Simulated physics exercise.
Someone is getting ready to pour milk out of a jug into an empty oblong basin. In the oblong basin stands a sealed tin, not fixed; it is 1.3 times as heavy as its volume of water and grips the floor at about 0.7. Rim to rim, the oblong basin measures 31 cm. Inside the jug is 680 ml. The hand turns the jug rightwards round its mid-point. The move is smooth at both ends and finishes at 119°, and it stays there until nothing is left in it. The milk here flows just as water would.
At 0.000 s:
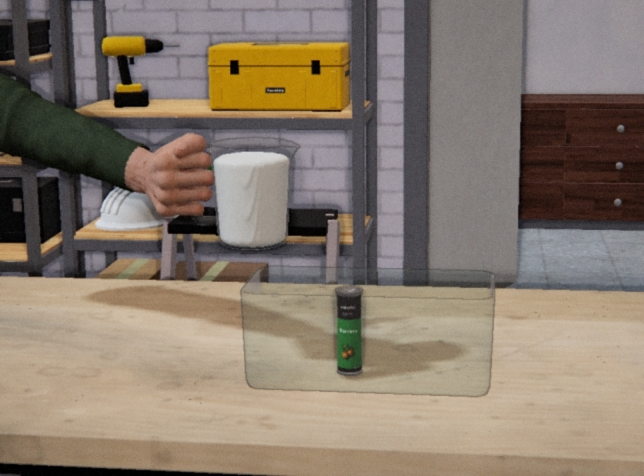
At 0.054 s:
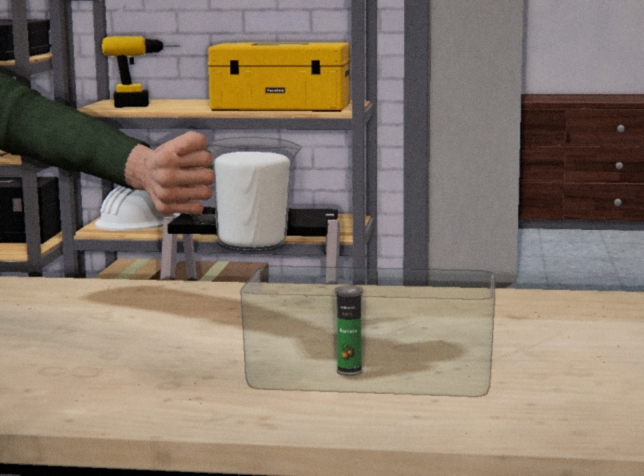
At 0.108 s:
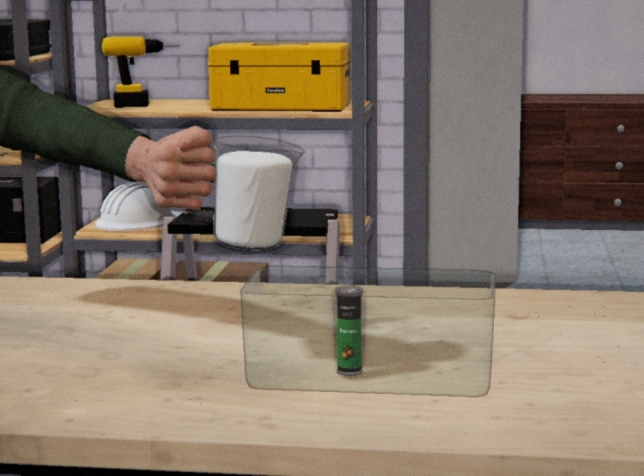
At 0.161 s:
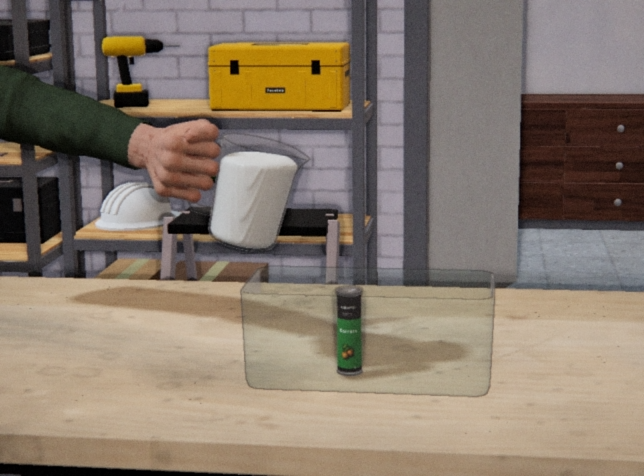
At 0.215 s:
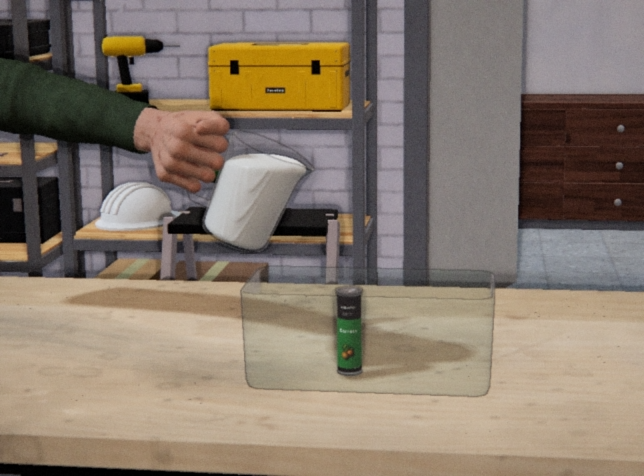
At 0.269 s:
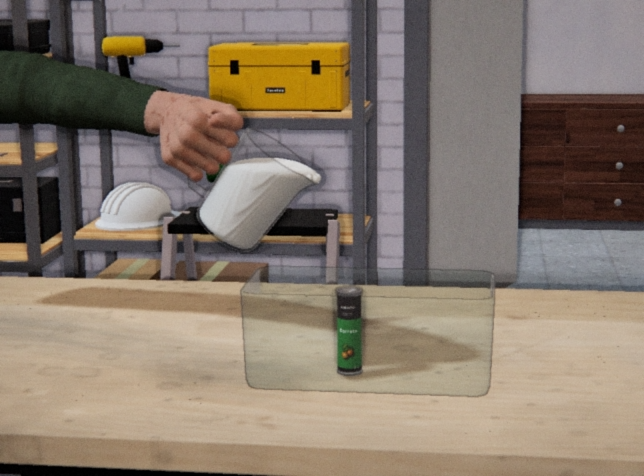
In a workshop with shelves and a yellow toolbox, a hand holds a jug of white milk upright above a clear oblong basin with a small green tin standing inside. The hand turns the jug rightwards, slowly and then further, until the milk reaches its pouring edge.
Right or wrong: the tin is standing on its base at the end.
Wrong, it is lying on its side.
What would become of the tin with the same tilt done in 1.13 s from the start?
With that tilt, the tin tips.
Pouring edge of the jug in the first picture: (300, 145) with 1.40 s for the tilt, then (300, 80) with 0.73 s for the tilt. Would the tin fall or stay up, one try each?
First it tips over; then it stays on its base.
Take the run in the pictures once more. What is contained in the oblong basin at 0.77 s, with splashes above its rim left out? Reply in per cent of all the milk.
Close to 88 in a hundred.
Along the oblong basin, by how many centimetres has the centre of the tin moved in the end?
Shift of tin centre: Approx. 10.0 cm.
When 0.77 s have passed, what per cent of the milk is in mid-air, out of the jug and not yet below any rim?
Near 6 percent.
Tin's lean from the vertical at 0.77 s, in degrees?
The tilt is near 0°.
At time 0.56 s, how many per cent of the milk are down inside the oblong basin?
I reckon close to 26 percent of it.
Then, 0.56 s in, the tilt is 103° and 52 per cent is still to pour; the tin stands where it began.
Then, 0.77 s in, the tilt is 119° and 6 per cent is still to pour; the tin stands 2 cm from where it began.
Then, 0.99 s in, the tilt is 119° and 0 per cent is still to pour; the tin leans 30°.
Then, 1.23 s in, the tilt is 119° and 0 per cent is still to pour; the tin lies on its side.
Finally, the tin lies on its side.
